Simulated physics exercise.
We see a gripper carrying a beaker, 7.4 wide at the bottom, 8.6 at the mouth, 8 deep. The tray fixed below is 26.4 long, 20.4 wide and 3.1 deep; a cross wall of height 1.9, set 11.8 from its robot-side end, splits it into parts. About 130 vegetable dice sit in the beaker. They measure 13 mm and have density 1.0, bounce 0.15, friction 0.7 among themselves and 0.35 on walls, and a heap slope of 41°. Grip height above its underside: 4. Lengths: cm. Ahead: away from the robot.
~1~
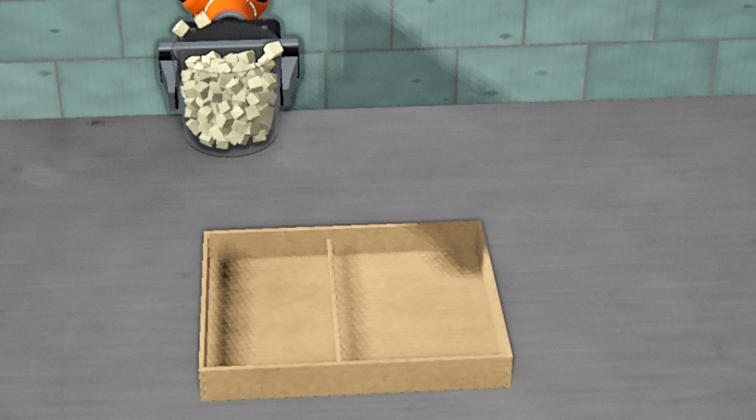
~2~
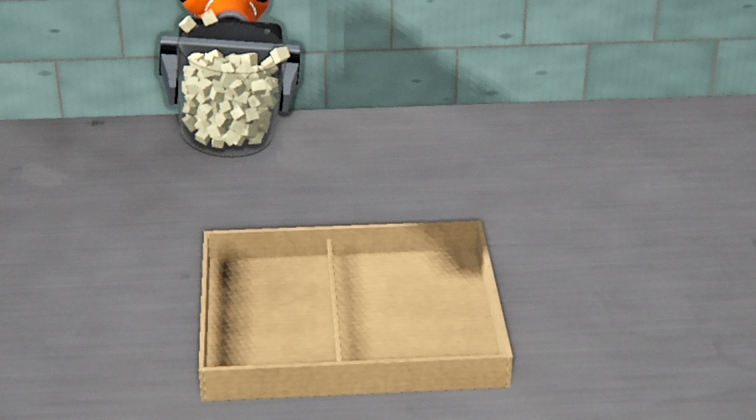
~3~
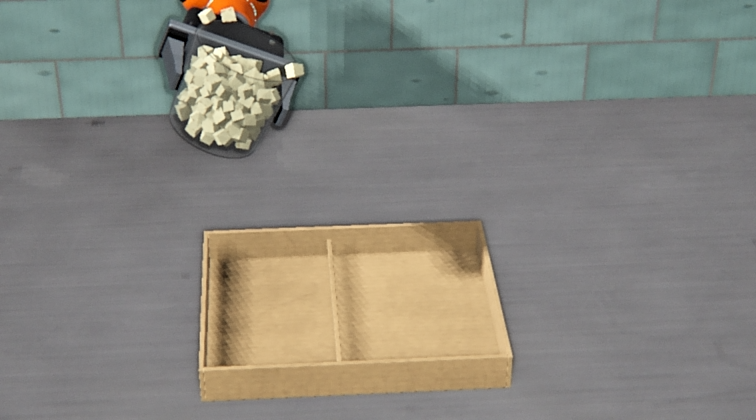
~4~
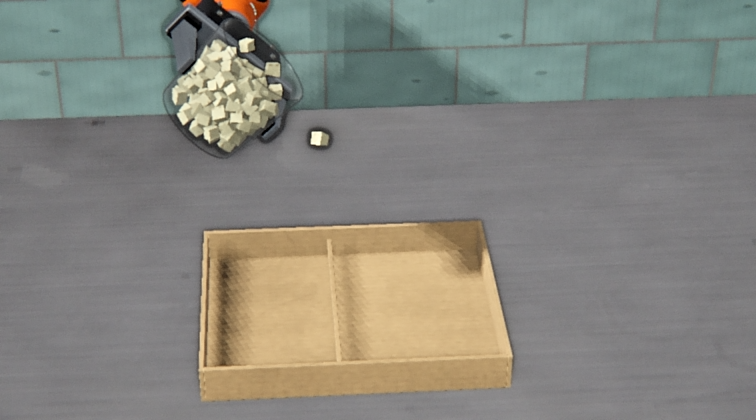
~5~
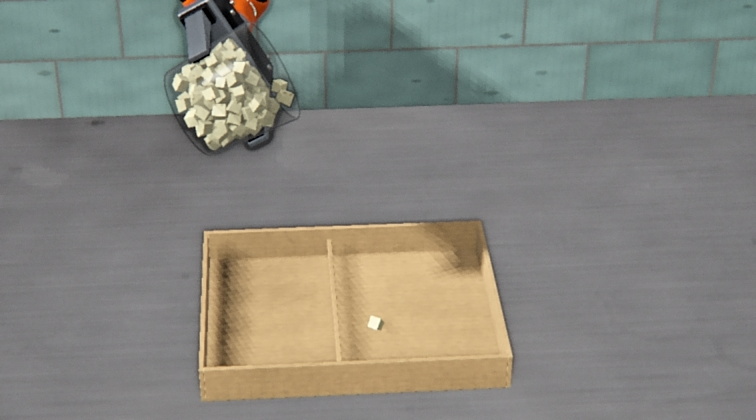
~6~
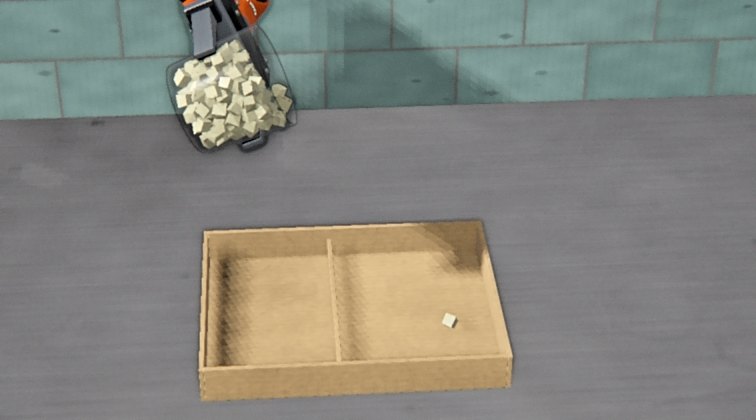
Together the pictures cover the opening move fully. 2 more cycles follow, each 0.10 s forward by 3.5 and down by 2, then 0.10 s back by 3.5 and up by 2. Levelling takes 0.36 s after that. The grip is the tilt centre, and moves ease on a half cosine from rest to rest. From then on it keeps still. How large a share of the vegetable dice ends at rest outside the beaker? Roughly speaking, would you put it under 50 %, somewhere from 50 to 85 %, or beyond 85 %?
Roughly, under 50 %.
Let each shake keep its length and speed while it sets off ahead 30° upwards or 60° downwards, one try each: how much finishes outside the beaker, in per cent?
First try some 75 %, second try some 10 %.
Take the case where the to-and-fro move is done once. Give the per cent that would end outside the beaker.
It would be near 20 per cent.
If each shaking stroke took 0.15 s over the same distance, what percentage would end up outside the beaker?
I'd expect close to 10 in a hundred.
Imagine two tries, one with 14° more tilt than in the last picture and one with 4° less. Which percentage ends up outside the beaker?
55 and 15 percent.
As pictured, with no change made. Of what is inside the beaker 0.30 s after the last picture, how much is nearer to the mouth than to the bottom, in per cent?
Close to 45 in a hundred.
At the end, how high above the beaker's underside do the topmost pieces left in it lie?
I'd say near 7.5 cm from the bottom.
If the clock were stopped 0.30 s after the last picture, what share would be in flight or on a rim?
That comes to about 12 per cent, more or less.
Then, 0.30 s on, tilted 68° forward, highest piece 25 above the table; 109 in the beaker, 7 in the far-side part, 16 in flight or on a rim.
Then, 0.61 s on, tilted 26° forward, highest piece 26 above the table; 99 in the beaker, 27 in the far-side part, 6 in the robot-side part.
Then, 0.96 s on, level, highest piece 28 above the table; 99 in the beaker, 27 in the far-side part, 6 in the robot-side part.
Then, 2.01 s on, level, highest piece 28 above the table; 99 in the beaker, 27 in the far-side part, 6 in the robot-side part.
In the end, 99 in the beaker, 27 in the far-side part, 6 in the robot-side part. That is 25 % outside the beaker.
